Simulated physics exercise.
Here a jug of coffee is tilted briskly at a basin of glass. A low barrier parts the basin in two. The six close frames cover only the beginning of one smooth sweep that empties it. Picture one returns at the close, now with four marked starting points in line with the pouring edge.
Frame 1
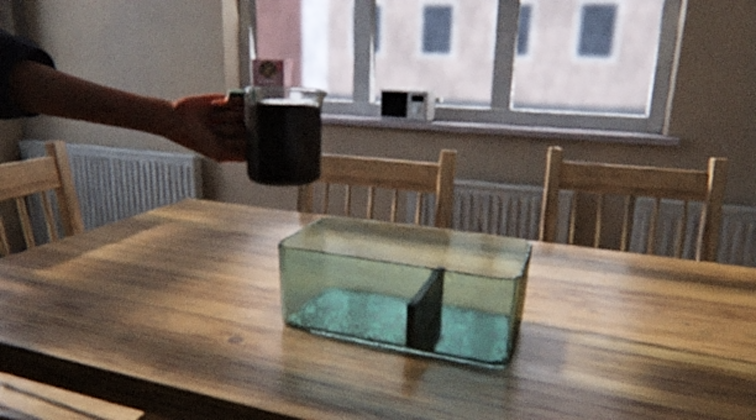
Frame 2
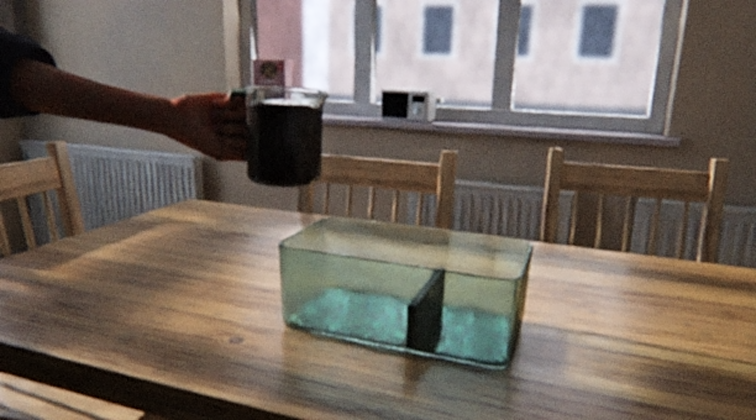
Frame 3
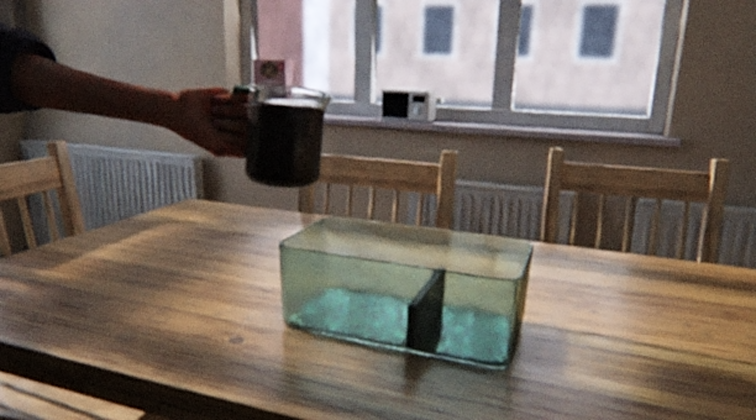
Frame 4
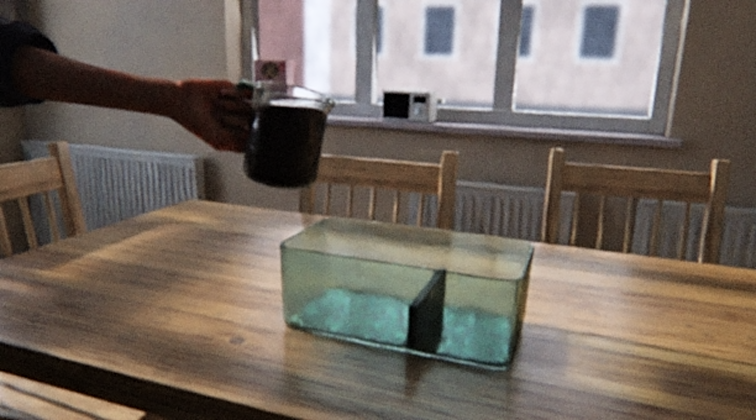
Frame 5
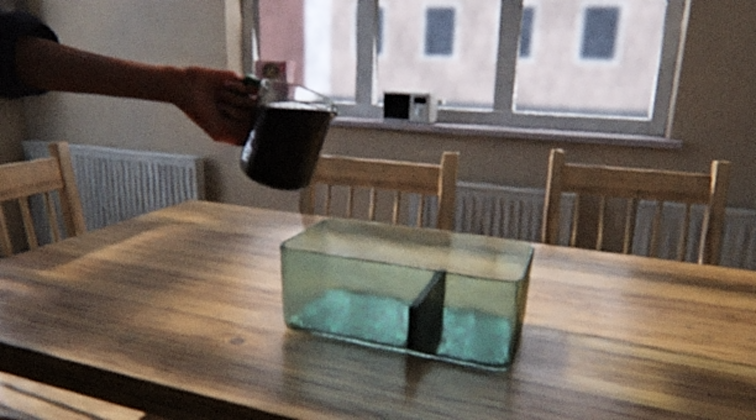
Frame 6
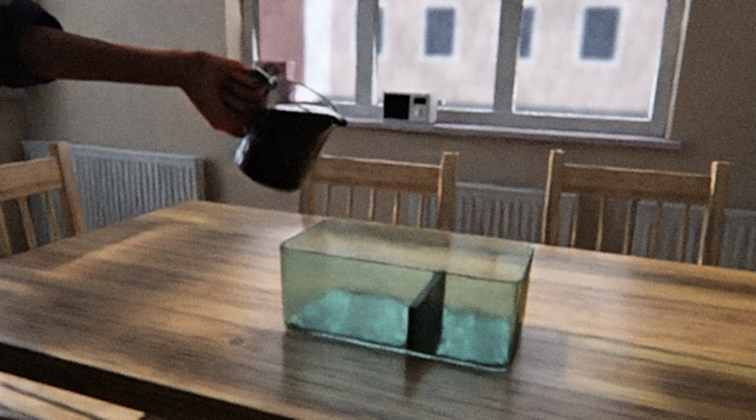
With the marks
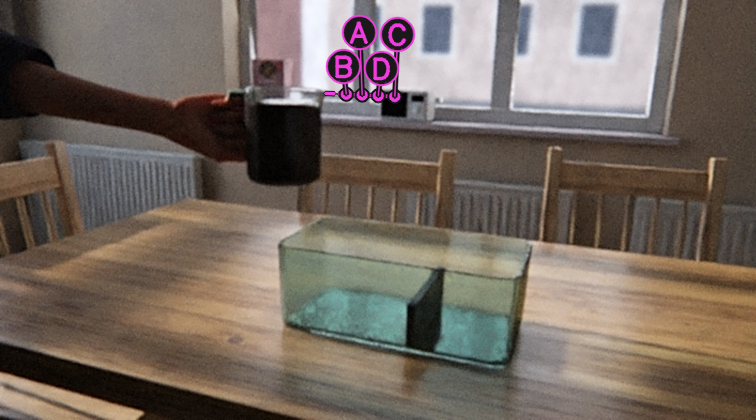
At a wooden table by a window, a hand tilts a dark jug rightward above a divided glass basin.
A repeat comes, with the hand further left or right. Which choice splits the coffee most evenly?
Go for D.
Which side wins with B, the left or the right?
More ends on the left.
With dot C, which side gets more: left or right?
More ends on the right.
On the marked copy, A at (362, 95); B at (346, 94); C at (394, 96); D at (378, 95).
If A is chosen, about 85 % ends left of the wall and 12 % right of it; 3 % is lost outside.
If B is chosen, about 95 % ends left of the wall and 2 % right of it.
If C is chosen, about 23 % ends left of the wall and 76 % right of it.
If D is chosen, about 51 % ends left of the wall and 48 % right of it.
